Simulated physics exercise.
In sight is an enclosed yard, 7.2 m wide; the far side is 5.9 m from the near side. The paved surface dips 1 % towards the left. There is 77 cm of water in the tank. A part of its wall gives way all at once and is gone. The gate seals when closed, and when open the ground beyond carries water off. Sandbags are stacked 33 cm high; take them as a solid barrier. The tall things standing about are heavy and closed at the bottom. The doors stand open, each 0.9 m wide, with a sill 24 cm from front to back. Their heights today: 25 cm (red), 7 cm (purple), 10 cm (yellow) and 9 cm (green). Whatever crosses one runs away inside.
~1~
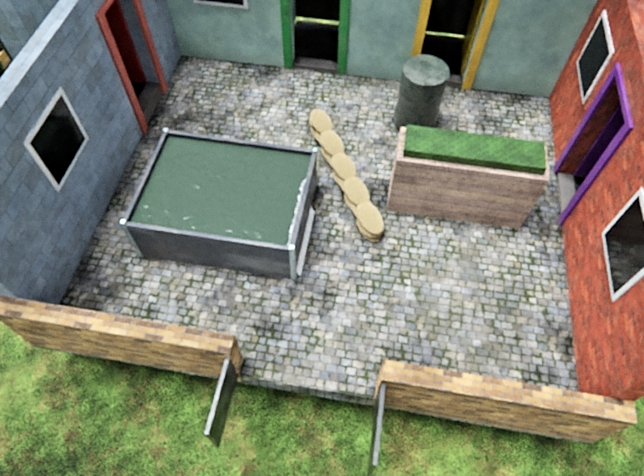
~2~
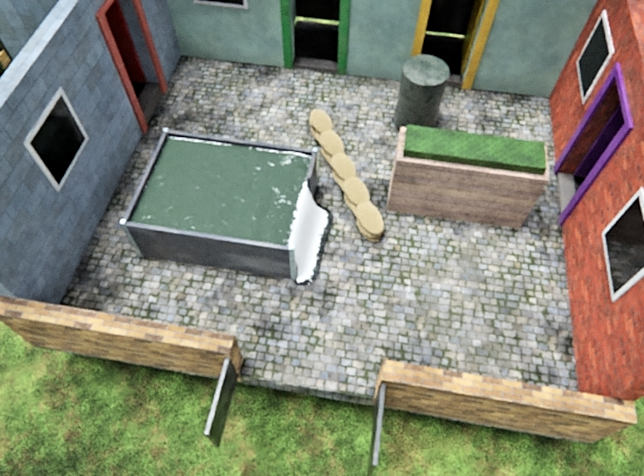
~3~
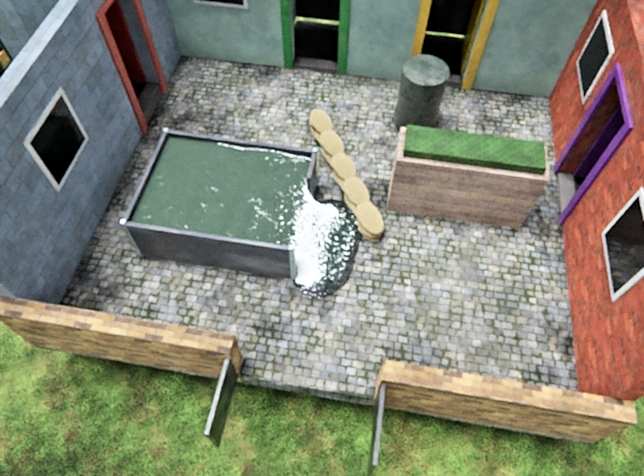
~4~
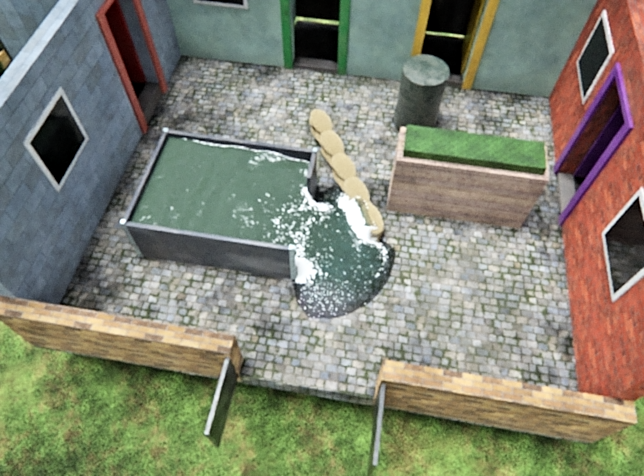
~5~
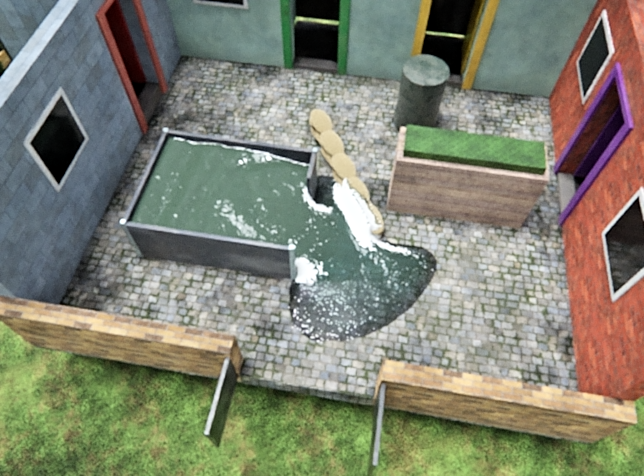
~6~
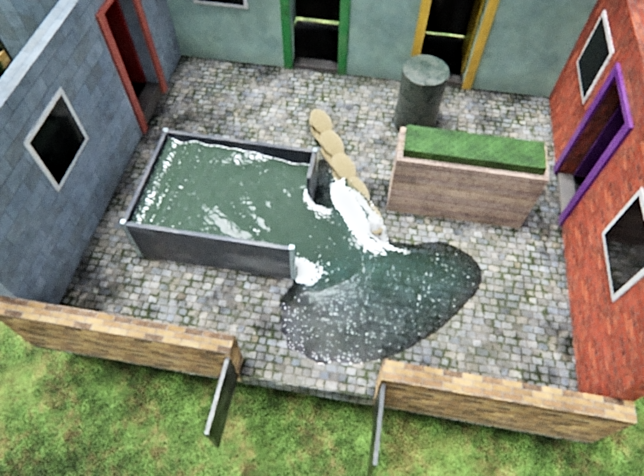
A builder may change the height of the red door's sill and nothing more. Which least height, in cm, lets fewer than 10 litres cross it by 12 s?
Some 9 cm above the ground.
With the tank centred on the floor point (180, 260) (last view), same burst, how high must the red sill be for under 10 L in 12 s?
Some 6.5 cm.
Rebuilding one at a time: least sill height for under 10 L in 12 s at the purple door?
About 9.5 cm at purple.
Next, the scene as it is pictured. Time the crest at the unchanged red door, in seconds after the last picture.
Around 8.0 s.
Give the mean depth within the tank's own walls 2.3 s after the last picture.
Some 30 cm.
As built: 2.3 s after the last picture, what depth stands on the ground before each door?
Depths in cm: Red 0, purple 6, yellow 0, green 0.
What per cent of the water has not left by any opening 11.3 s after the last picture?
About 74 per cent.
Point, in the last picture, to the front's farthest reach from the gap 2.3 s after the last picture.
At about (544, 135).
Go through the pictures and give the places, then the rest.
The tank at (225, 189) is whole and still, 77 cm deep; the red door at (139, 66) is dry, in the first frame.
The gap is at (300, 232), the front 0.4 m out at (327, 224); the back of the tank holds 77 cm, in the second frame.
Water pours out at (300, 234) and has run 0.8 m, to (355, 241); about 12 cm deep outside, 77 cm at the back, in the third frame.
The gap is at (300, 235), the front 1.4 m out at (388, 262); the back of the tank holds 77 cm, in the fourth frame.
The gap is at (300, 235), the front 2.0 m out at (428, 272); the back of the tank holds 76 cm, in the fifth frame.
The front is at (473, 286), 2.6 m from the gap at (300, 235); 4.5 m2 of floor is wet, 69 cm left at the back; the red door at (139, 66), 4.0 m from the gap, is still 3.5 m from the nearest water, in the sixth frame.
Then, 0.7 s after the last picture water covers 30 % of the floor, deepest (49 cm) near (364, 239); it has not reached the red door.
Then, 2.3 s after the last picture water covers 45 % of the floor, deepest (38 cm) near (495, 386); it has not reached the red door.
Then, 11.3 s after the last picture water covers 90 % of the floor, deepest (14 cm) near (56, 313); 9 cm at the red door, 0 litres in over its 25 cm sill.
At the red door as built, the water peaked near 13 cm, 8.1 s after the last picture.
Run again over the same 12 s with other heights there, 17 litres in over 8 cm, 4 litres over 10.5 cm. The limit of 10 litres is kept from about 9 cm up.
